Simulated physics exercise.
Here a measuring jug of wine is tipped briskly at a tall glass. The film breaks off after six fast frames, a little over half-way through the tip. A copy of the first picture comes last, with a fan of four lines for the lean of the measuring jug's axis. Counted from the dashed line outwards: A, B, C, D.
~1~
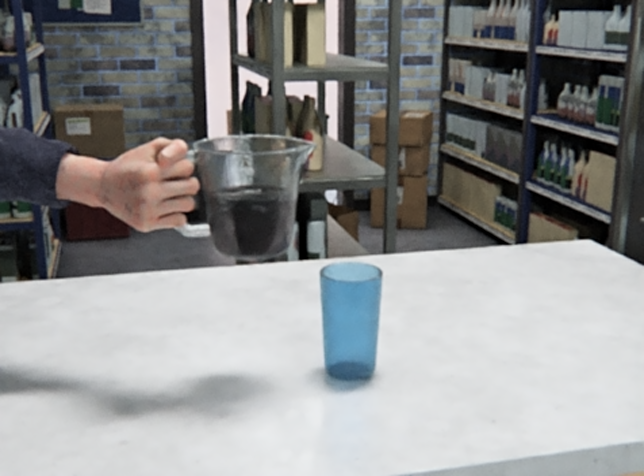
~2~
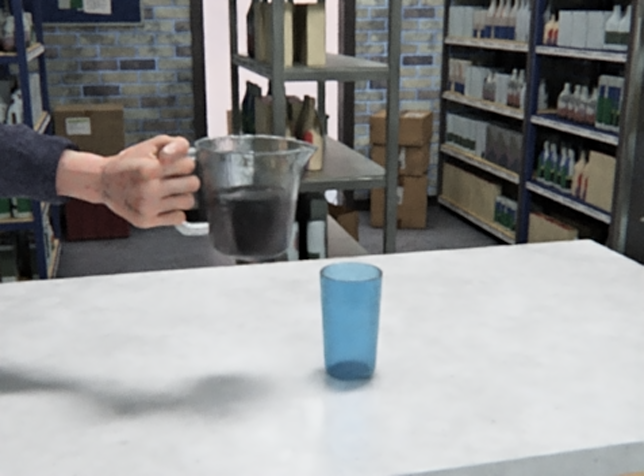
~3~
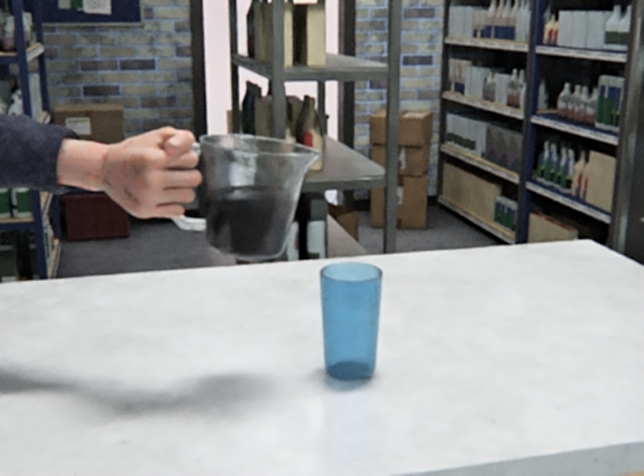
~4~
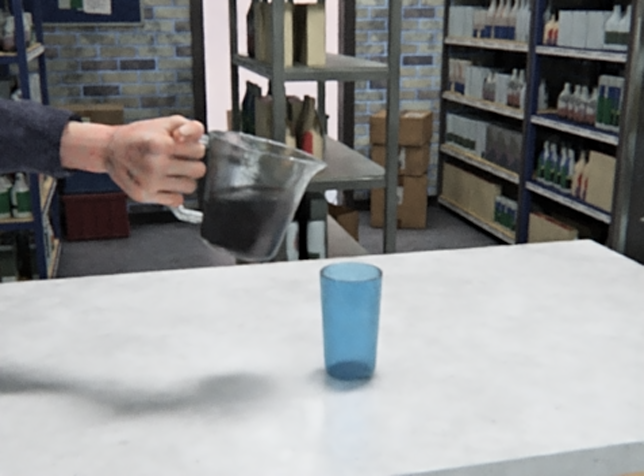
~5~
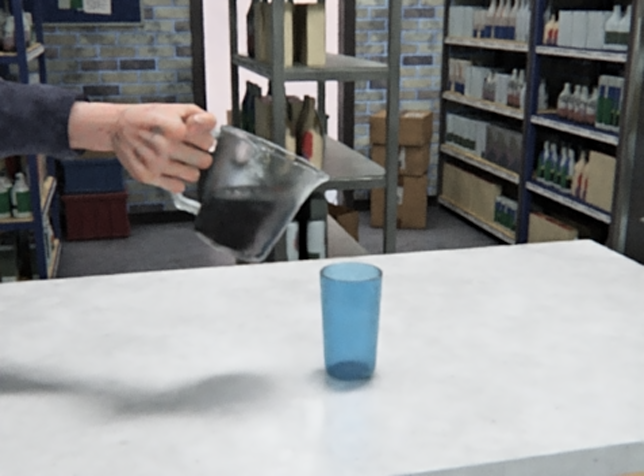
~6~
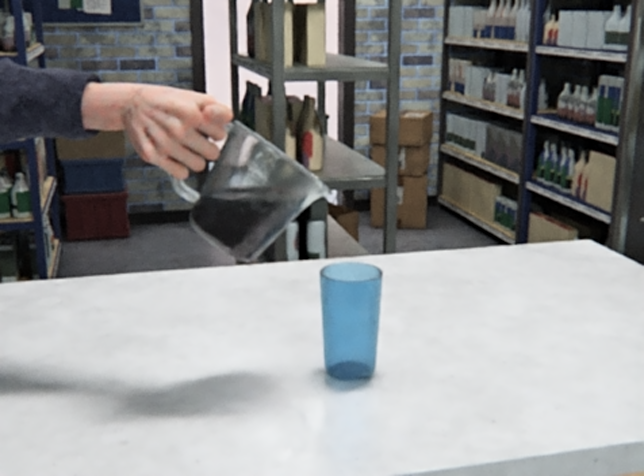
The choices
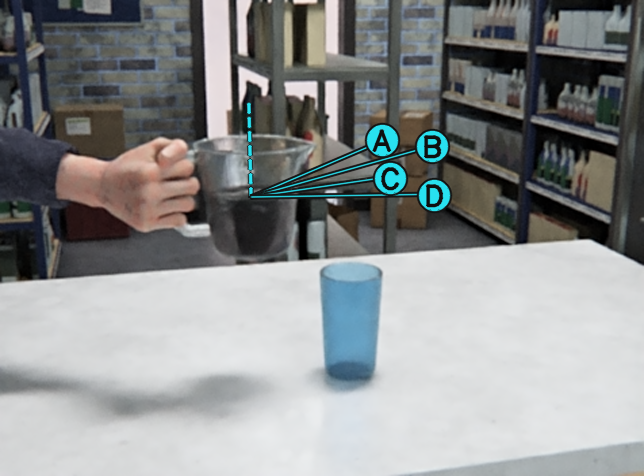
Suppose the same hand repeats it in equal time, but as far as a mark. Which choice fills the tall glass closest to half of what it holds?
The answer is mark A.
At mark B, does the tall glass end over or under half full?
Over.
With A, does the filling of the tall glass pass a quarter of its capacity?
Yes.
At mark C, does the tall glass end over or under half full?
Over.
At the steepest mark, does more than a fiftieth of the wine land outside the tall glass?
Yes, it does.
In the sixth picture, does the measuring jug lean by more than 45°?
No, it does not.
In cyan, A at (367, 147); B at (415, 150); C at (373, 179); D at (417, 194).
With A, the tall glass ends with about 51 % of what it can hold; 3 % of the wine is spilt.
With B, the tall glass ends with about 67 % of what it can hold; 5 % of the wine is spilt.
With C, the tall glass ends with about 83 % of what it can hold; 5 % of the wine is spilt.
With D, the tall glass ends with about 76 % of what it can hold; 22 % of the wine is spilt.
